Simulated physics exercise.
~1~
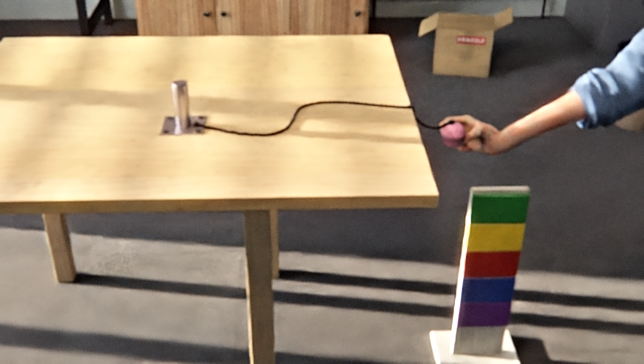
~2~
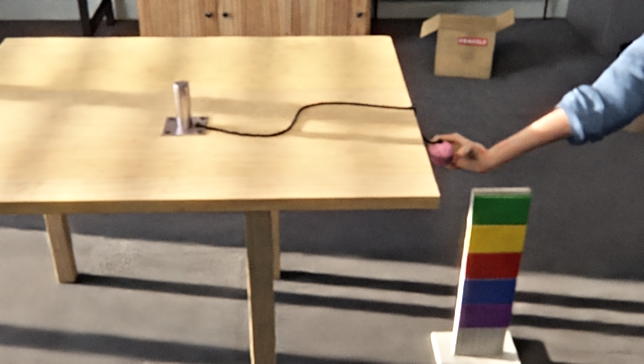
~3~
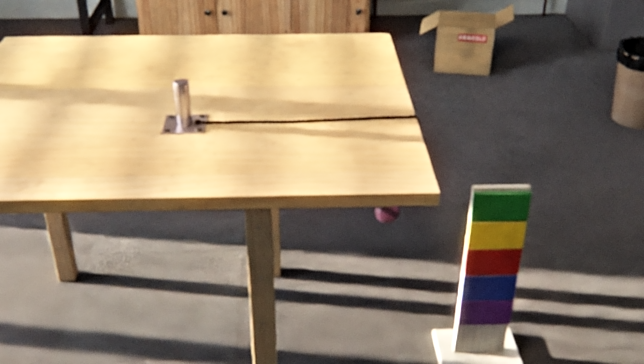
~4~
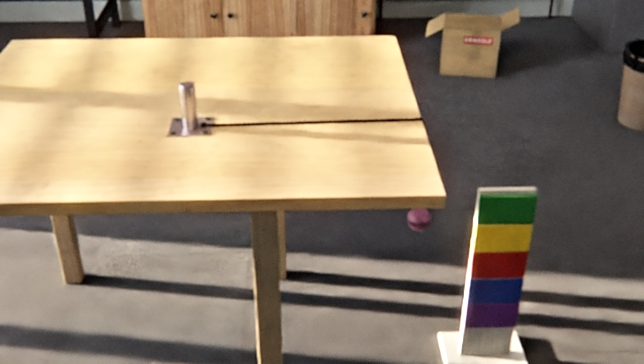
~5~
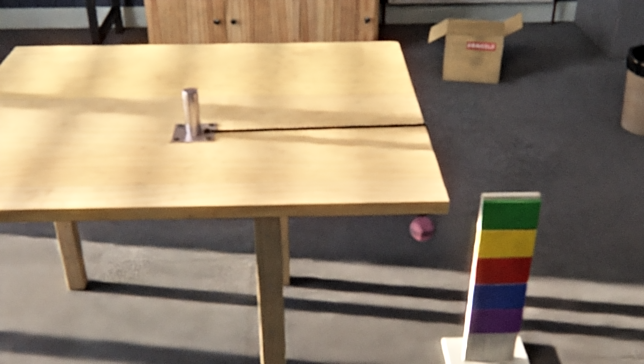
A pink ball on a dark cord tied to a post on a wooden table was held out past the edge by a hand, which lowered it and let go; the cord pulled straight, and the ball dangled below the tabletop, ending level with the green band.
